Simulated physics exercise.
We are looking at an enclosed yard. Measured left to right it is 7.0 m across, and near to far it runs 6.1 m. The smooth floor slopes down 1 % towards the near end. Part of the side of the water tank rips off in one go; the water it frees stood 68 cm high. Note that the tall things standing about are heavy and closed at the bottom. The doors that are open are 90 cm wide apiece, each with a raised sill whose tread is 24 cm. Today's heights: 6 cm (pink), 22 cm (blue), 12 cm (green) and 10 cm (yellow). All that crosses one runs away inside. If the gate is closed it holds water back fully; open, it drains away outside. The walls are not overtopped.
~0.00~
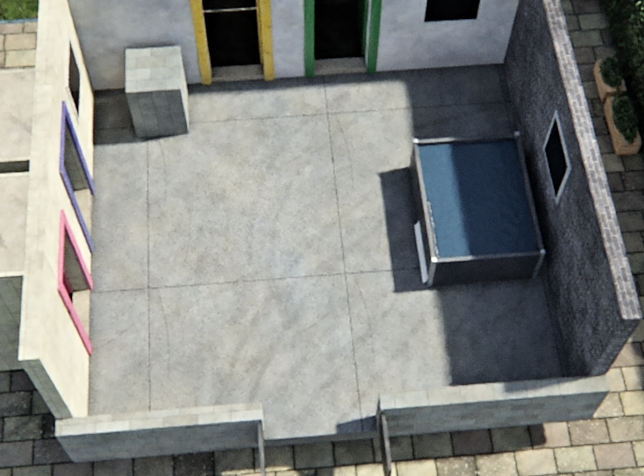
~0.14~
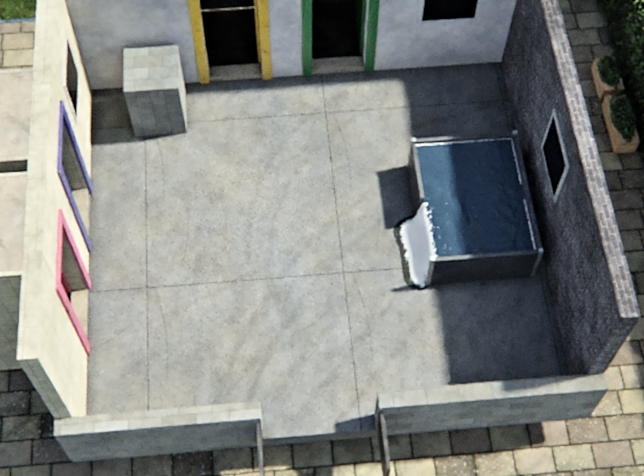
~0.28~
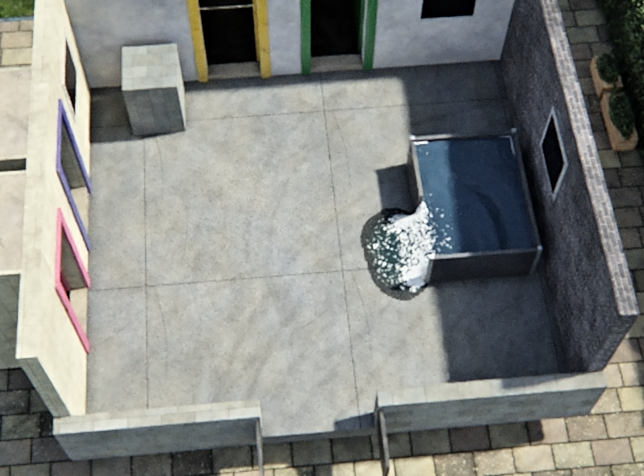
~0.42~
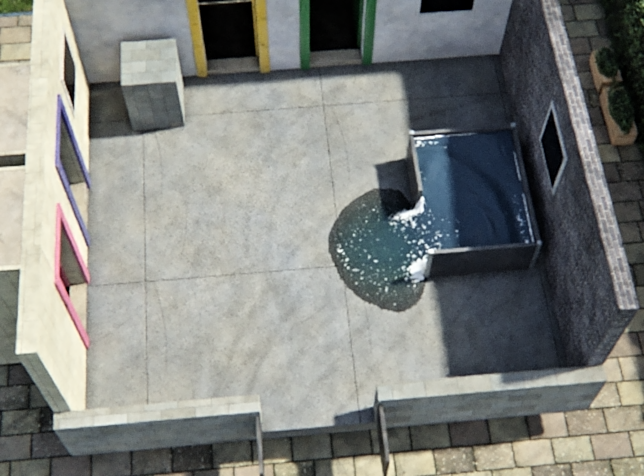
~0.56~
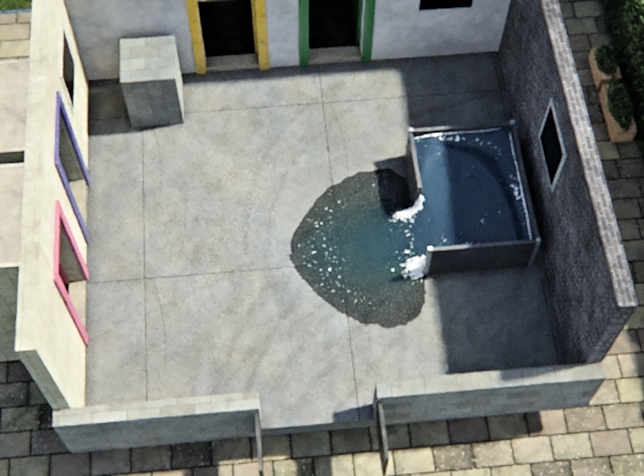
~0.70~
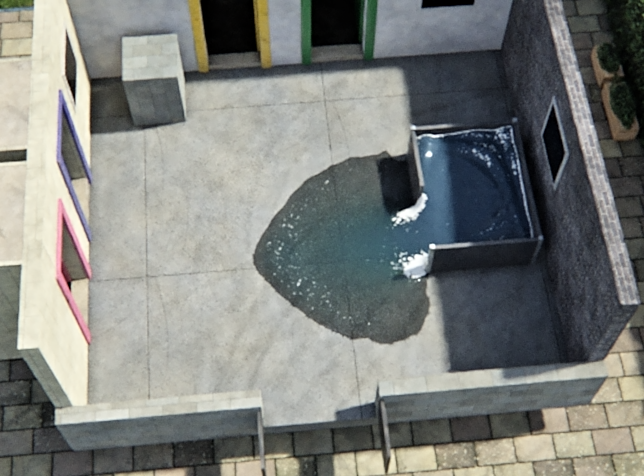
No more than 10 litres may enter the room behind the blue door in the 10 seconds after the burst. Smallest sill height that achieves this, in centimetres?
12.5 cm.
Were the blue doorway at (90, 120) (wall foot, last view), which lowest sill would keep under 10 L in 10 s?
Roughly 8.5 cm, give or take.
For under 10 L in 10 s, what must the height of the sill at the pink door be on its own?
The pink door needs around 15 cm.
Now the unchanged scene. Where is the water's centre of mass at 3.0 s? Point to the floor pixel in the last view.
My guess is close to (316, 246).
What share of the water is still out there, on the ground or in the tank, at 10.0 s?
I'd say near 80 per cent is still there.
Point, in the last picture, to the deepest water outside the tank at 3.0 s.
Near pixel (100, 425).
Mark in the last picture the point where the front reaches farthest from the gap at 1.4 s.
Pixel: About (113, 297).
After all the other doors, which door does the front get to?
Final door: Green.
After 1.4 s water covers 35 % of the floor, deepest (37 cm) near (418, 251); it has not reached the blue door.
After 3.0 s water covers 60 % of the floor, deepest (29 cm) near (100, 425); 15 cm at the blue door, 0 litres in over its 22 cm sill.
After 10.0 s water covers 80 % of the floor, deepest (8 cm) near (240, 412); 6 cm at the blue door, 0 litres in over its 22 cm sill.
At the blue door as built, the water arrived by 2.0 s and peaked near 18 cm at 2.4 s.
With a sill of 10.5 cm, 22 litres would have come in within the 10 s; with 14.5 cm, 4 litres. So under 10 litres takes about 12.5 cm.
